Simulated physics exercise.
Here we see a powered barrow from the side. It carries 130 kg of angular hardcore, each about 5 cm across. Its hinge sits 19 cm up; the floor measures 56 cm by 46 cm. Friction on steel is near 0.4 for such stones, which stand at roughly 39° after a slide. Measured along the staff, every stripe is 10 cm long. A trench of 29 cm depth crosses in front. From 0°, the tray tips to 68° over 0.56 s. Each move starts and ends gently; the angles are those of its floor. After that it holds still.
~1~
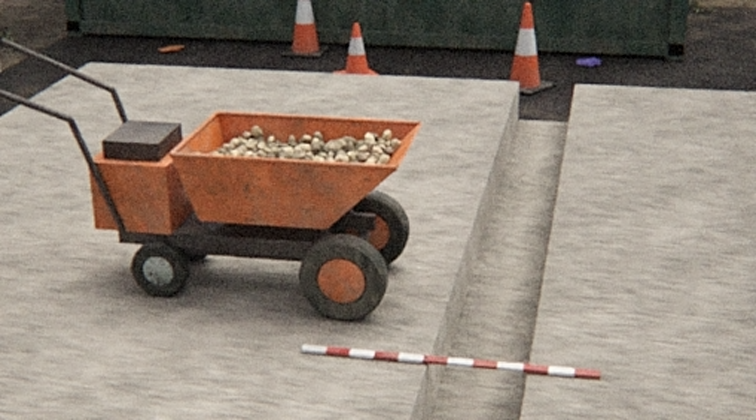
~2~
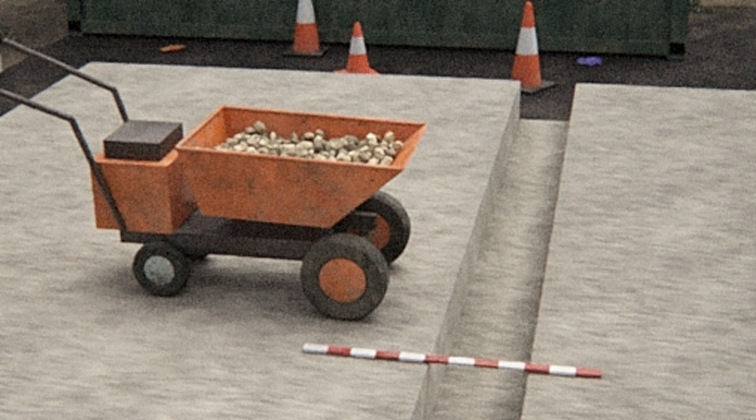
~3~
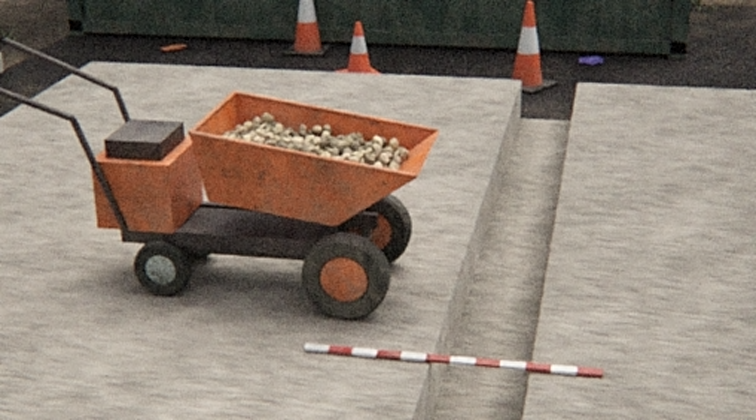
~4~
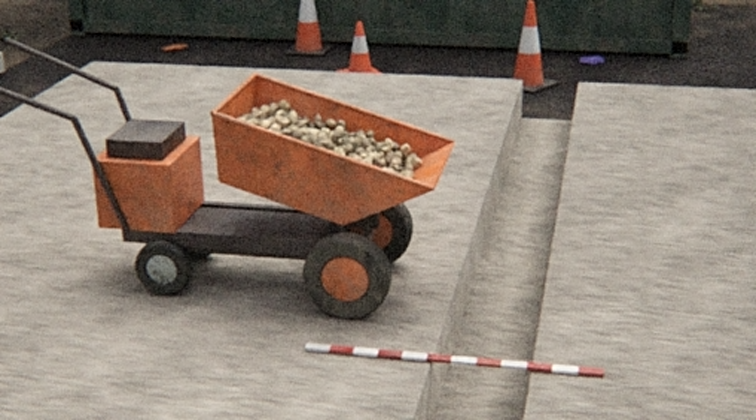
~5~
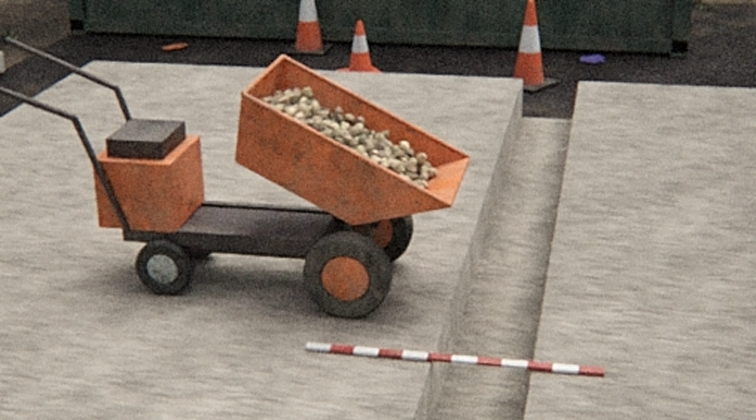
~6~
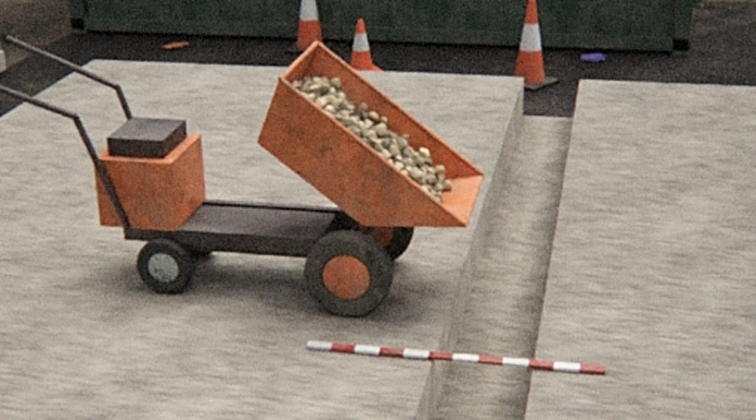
At first, a small orange barrow loaded with pale stones stands with its tray level beside a narrow trench, a red-and-white striped staff lying across the gap. The tray then tilts slowly, its left end rising steadily and its lip dipping to the right, while the stones stay inside and the wheels stay put.
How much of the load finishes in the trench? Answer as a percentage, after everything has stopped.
Some 59 per cent of it.
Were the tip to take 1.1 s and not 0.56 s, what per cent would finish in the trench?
Close to 80 per cent then.
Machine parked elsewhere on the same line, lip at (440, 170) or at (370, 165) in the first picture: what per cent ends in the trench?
Result: Close to 25 then close to 80 per cent.
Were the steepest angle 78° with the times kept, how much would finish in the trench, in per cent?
Trench share: Approx. 60%.
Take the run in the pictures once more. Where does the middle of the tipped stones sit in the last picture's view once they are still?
About (536, 328).
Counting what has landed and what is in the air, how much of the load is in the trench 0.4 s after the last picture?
Some 15 per cent.
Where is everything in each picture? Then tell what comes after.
The tray is at 0°, its lip at (397, 168); the top of the load is at (370, 143), in the first picture.
The tray is at 2°, its lip at (402, 170); the top of the load is at (333, 141), in the second picture.
The tray is at 8°, its lip at (416, 177); the top of the load is at (257, 131), in the third picture.
Lip at (434, 189), floor tilted 17°, highest stones at (271, 116), in the fourth picture.
The tray is at 27°, its lip at (451, 206); the top of the load is at (281, 100), in the fifth picture.
The tray is at 38°, its lip at (466, 226); the top of the load is at (307, 86), in the sixth picture.
Then, 0.1 s after the last picture the floor is at 57°, 100 % in the tray; the foremost stones are at (467, 222).
Then, 0.4 s after the last picture the floor is at 68°, 83 % in the tray, 15 % in the trench, 1 % past the trench; the foremost stones are at (552, 304).
Then, 0.7 s after the last picture the floor is at 68°, 16 % in the tray, 43 % in the trench, 41 % past the trench; the foremost stones are at (736, 318).
Then, 2.7 s after the last picture the floor is at 68°, 0 % in the tray, 59 % in the trench, 41 % past the trench; the foremost stones are past the picture's edge.
